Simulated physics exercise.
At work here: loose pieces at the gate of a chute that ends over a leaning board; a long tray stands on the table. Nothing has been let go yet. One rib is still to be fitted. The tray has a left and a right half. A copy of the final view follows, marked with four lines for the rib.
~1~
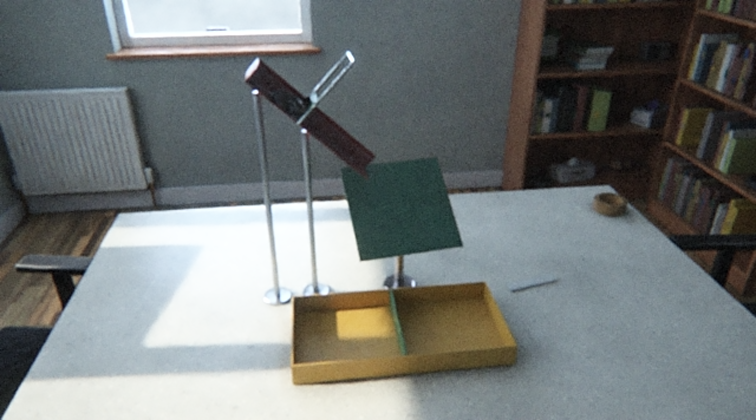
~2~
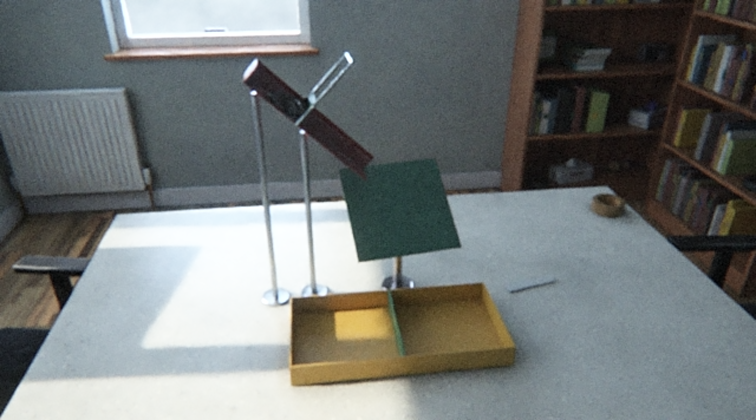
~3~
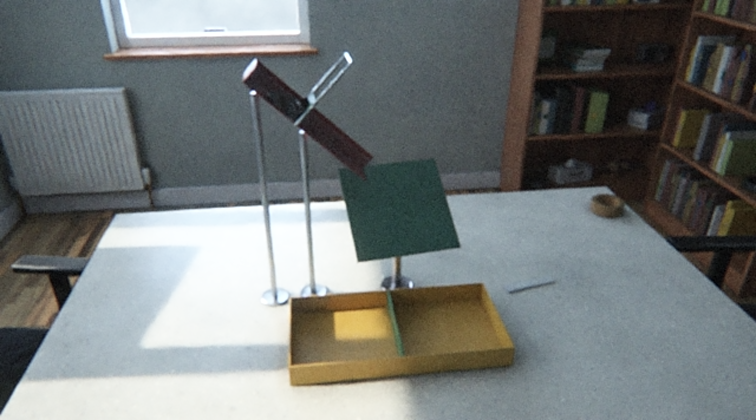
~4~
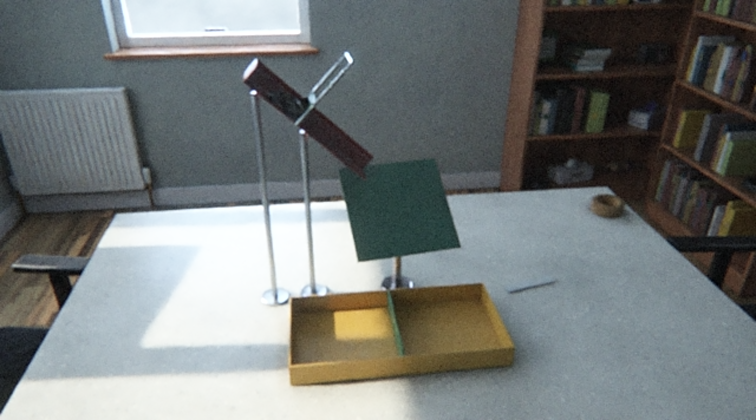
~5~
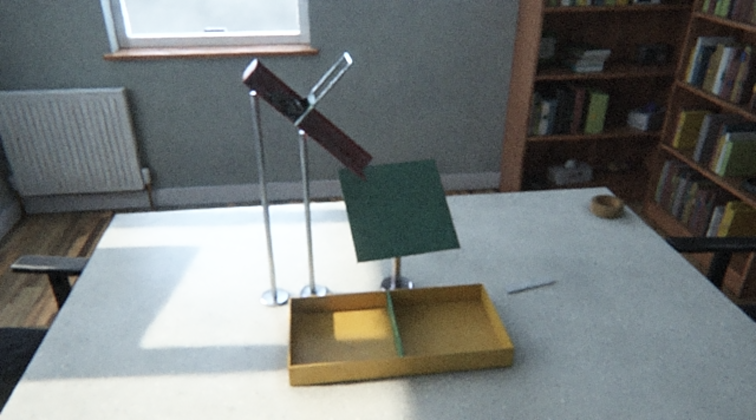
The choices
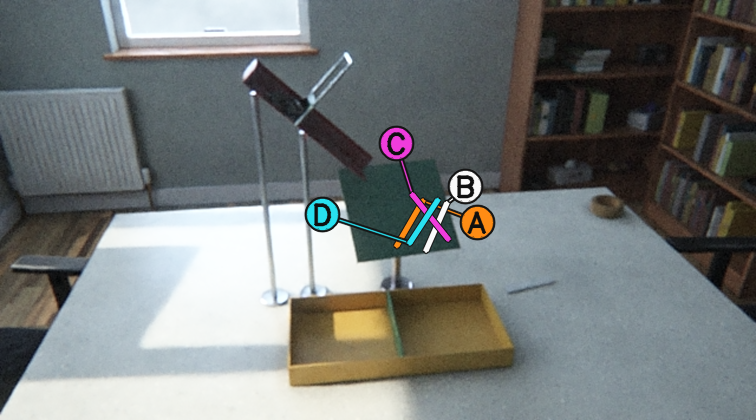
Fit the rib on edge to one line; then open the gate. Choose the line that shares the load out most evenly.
D beats the others.
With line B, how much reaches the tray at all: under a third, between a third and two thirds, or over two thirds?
Over two thirds.
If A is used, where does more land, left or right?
Left.
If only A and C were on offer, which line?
That would be A.
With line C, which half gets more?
The right half.
On the marked copy, line A from (422, 200) to (396, 245); line B from (446, 203) to (426, 250); line C from (412, 194) to (448, 239); line D from (437, 200) to (409, 242).
For line A, of what is caught, most in the left half, a small part in the right.
For line B, of what is caught, a small part in the left half, most in the right.
For line C, of what is caught, a stray few in the left half, nearly all in the right.
For line D, of what is caught, about half in the left half, about half in the right.
